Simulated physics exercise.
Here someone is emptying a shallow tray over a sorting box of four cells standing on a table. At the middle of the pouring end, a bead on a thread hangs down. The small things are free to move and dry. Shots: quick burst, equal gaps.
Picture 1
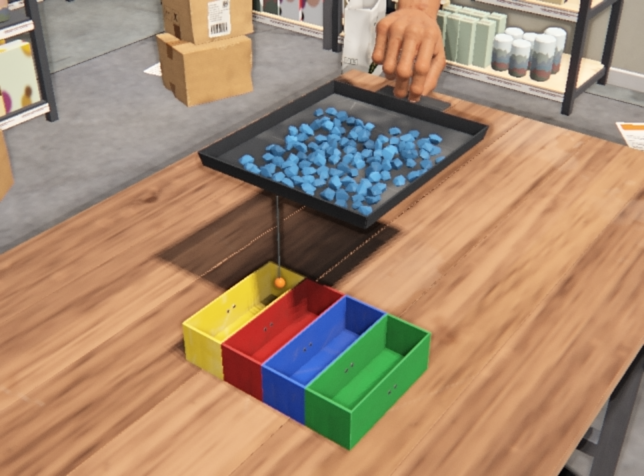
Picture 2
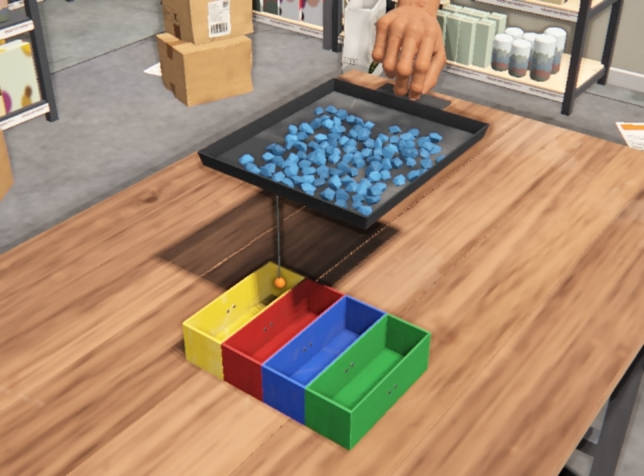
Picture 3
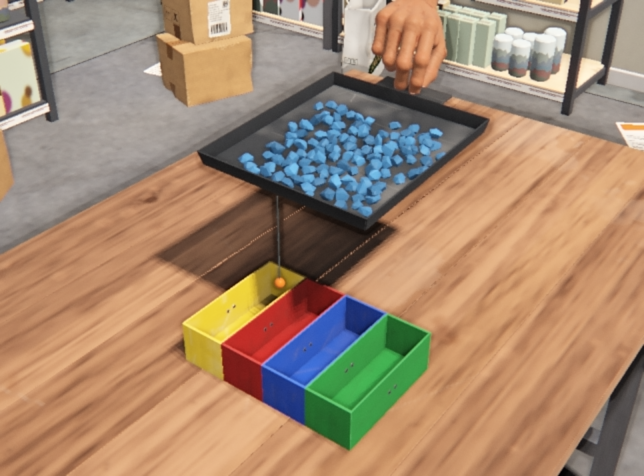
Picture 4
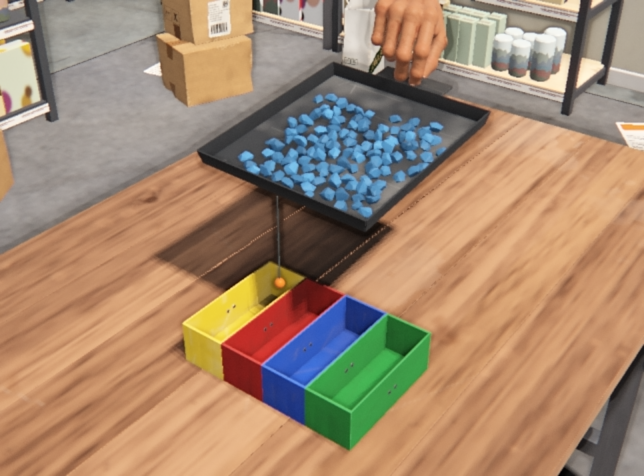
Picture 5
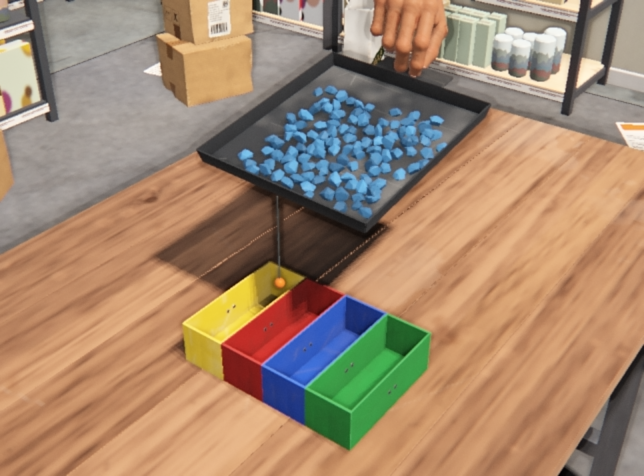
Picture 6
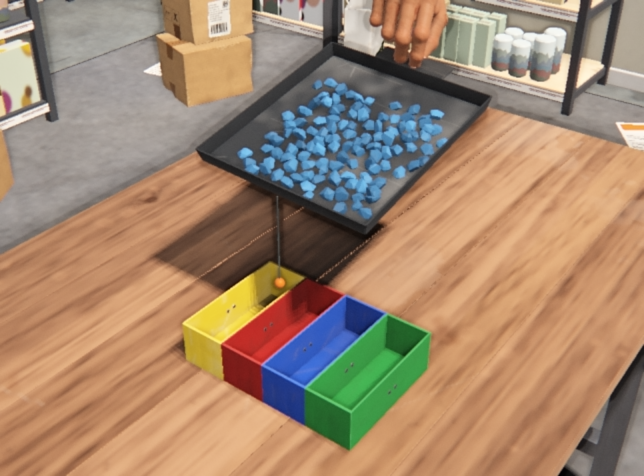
To begin with, a hand holds the far side of a dark, shallow tray of blue stones above a yellow, red, blue and green sorting box, with an orange bead hanging on a thread. The hand then gradually raises the far side, and the tray's near end dips slightly toward its right corner.
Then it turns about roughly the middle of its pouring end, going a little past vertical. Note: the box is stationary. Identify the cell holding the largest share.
Largest share: Blue.
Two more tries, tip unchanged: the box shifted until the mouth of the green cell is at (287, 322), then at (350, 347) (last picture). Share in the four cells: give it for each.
You'd see around 40 per cent and then around 100 per cent.
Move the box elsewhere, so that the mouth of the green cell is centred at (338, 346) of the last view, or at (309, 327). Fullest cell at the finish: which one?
In order of the tries: The cell in green and the cell in green.
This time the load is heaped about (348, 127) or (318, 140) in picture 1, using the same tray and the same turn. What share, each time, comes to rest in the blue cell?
You'd get near 40 percent first and near 40 percent next.
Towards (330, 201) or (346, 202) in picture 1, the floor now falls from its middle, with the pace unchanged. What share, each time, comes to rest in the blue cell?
The first try gives close to 60 percent; the next gives 60 percent.
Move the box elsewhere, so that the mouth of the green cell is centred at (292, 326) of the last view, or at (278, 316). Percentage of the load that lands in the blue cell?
Roughly 10 % and 10 %.
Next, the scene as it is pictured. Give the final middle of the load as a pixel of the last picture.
Roughly at (306, 373), give or take.
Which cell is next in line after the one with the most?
I'd say red takes second place.
Soon after the last picture, tray tipped steeply; nearly all on the tray; a stray few in the green cell.
A little later, tray tipped right over; about half on the tray; a small part in the red cell; a small part in the blue cell; a small part in the green cell; a stray few in the yellow cell; about a quarter falling or outside the box.
Later still, tray tipped past a quarter turn; about a third in the blue cell; about a quarter in the red cell; about a quarter in the green cell; a small part in the yellow cell; a stray few falling or outside the box.
At rest, tray tipped past a quarter turn; about a third in the blue cell; about a quarter in the red cell; about a quarter in the green cell; a small part in the yellow cell; a stray few outside the box.
